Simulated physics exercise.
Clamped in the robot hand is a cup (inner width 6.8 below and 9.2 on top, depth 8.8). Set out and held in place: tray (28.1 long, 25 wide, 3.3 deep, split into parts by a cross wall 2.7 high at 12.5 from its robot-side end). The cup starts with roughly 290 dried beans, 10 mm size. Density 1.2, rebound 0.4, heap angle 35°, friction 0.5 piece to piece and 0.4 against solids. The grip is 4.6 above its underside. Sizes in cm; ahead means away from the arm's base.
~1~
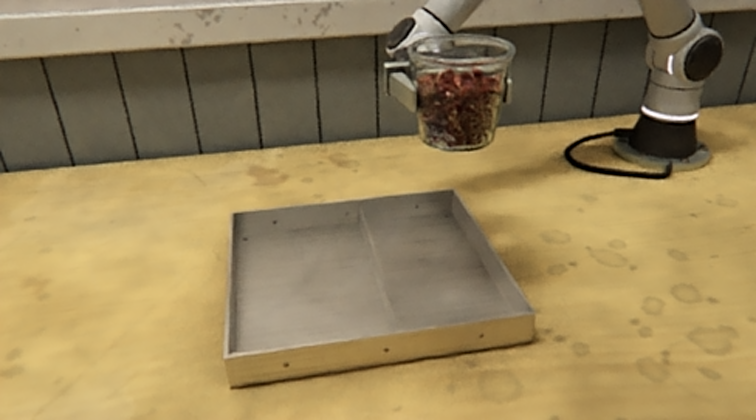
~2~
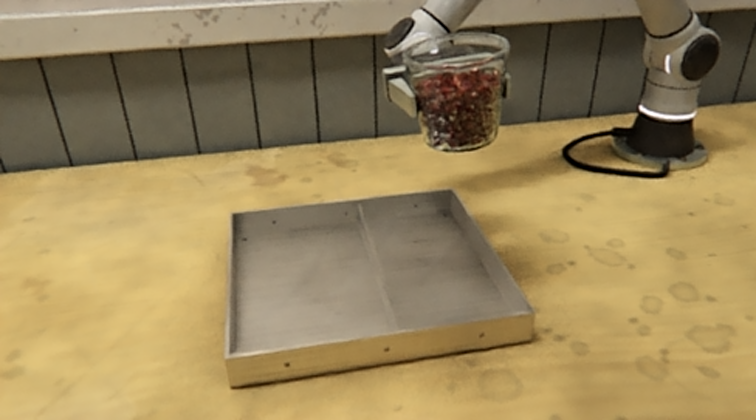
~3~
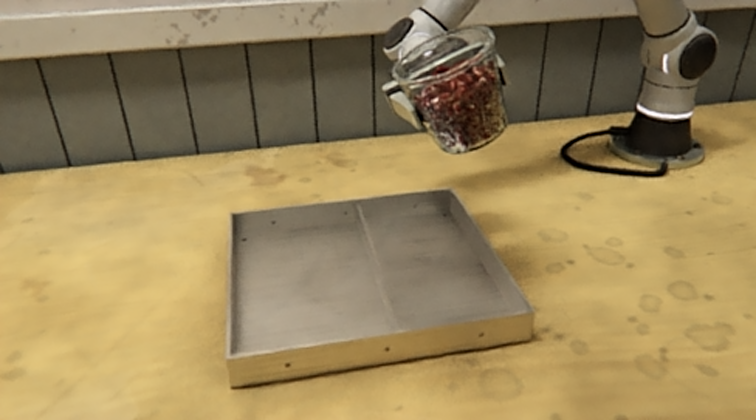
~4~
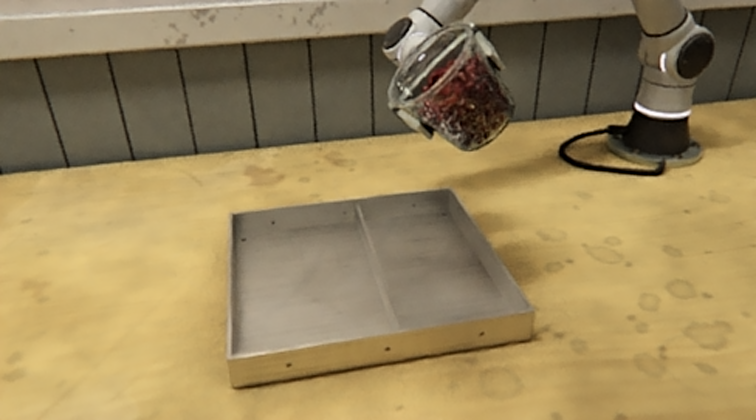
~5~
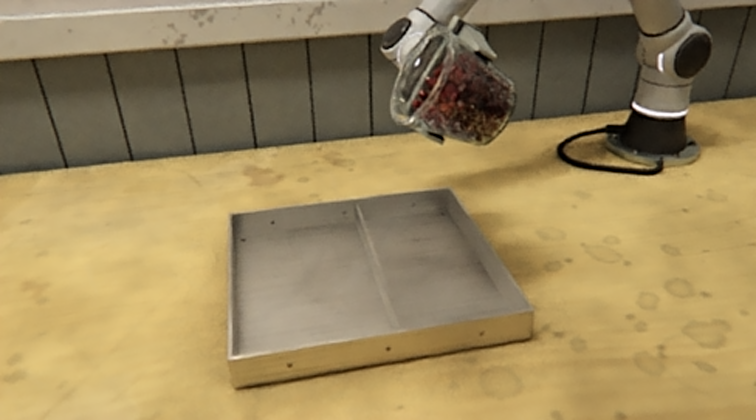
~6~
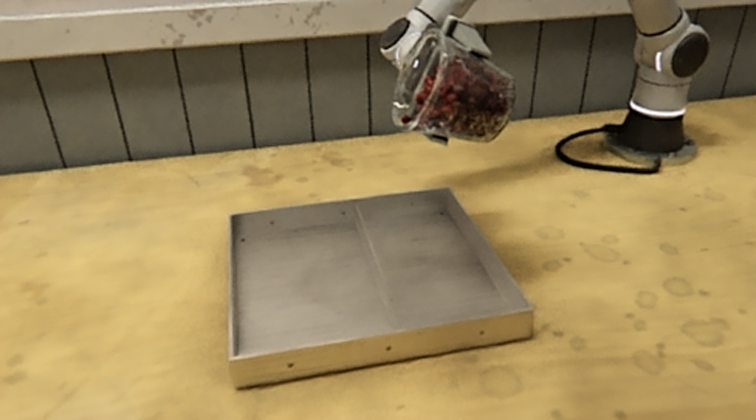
Above a yellowish, stained tabletop, a robot arm held a clear cup of dark red beans upright, then steadily tilted it far over to the left, near an empty, divided metal tray.
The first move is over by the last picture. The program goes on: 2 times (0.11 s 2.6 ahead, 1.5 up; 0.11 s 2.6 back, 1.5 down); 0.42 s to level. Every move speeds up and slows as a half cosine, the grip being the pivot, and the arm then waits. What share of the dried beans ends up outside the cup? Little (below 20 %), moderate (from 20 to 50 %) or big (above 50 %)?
Share outside the cup: Moderate (from 20 to 50 %).
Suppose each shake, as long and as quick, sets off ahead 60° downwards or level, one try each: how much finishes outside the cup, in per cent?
Some 0 and 30 per cent.
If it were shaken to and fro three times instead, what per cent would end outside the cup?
In that case some 50 per cent.
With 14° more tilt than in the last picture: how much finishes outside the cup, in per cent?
Some 70 per cent.
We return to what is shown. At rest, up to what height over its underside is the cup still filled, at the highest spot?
About 6.5 cm.
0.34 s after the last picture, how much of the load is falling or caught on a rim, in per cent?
About 3 per cent.
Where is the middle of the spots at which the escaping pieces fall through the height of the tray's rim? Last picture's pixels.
Near (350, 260).
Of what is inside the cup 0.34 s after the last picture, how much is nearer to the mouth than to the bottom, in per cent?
Some 55 per cent.
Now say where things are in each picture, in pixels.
The first picture shows cup middle at (459, 95), level; upper third of the load around (460, 84), from x 420 to 500, top at y 65; 287 in the cup.
The second picture shows cup middle at (458, 95), tilted 6° forward; upper third of the load around (463, 83), from x 420 to 495, top at y 65.
The third picture shows cup middle at (458, 95), tilted 23° forward; upper third of the load around (465, 82), from x 420 to 495, top at y 65.
The fourth picture shows cup middle at (458, 95), tilted 43° forward; upper third of the load around (466, 81), from x 420 to 505, top at y 55.
The fifth picture shows cup middle at (458, 95), tilted 60° forward; upper third of the load around (466, 79), from x 415 to 505, top at y 55.
The sixth picture shows cup middle at (457, 95), tilted 66° forward; upper third of the load around (467, 81), from x 405 to 505, top at y 60; 287 in the cup.
Then, 0.34 s later, tilted 66° forward, highest piece 23 above the table; 236 in the cup, 36 in the far-side part, 6 in the robot-side part, 9 in flight or on a rim.
Then, 0.69 s later, tilted 24° forward, highest piece 24 above the table; 174 in the cup, 97 in the far-side part, 15 in the robot-side part, 1 in flight or on a rim.
Then, 1.06 s later, level, highest piece 23 above the table; 174 in the cup, 97 in the far-side part, 16 in the robot-side part.
Then, 2.11 s later, level, highest piece 23 above the table; 174 in the cup, 97 in the far-side part, 16 in the robot-side part.
At rest, 174 in the cup, 97 in the far-side part, 16 in the robot-side part. That is 39 % outside the cup.
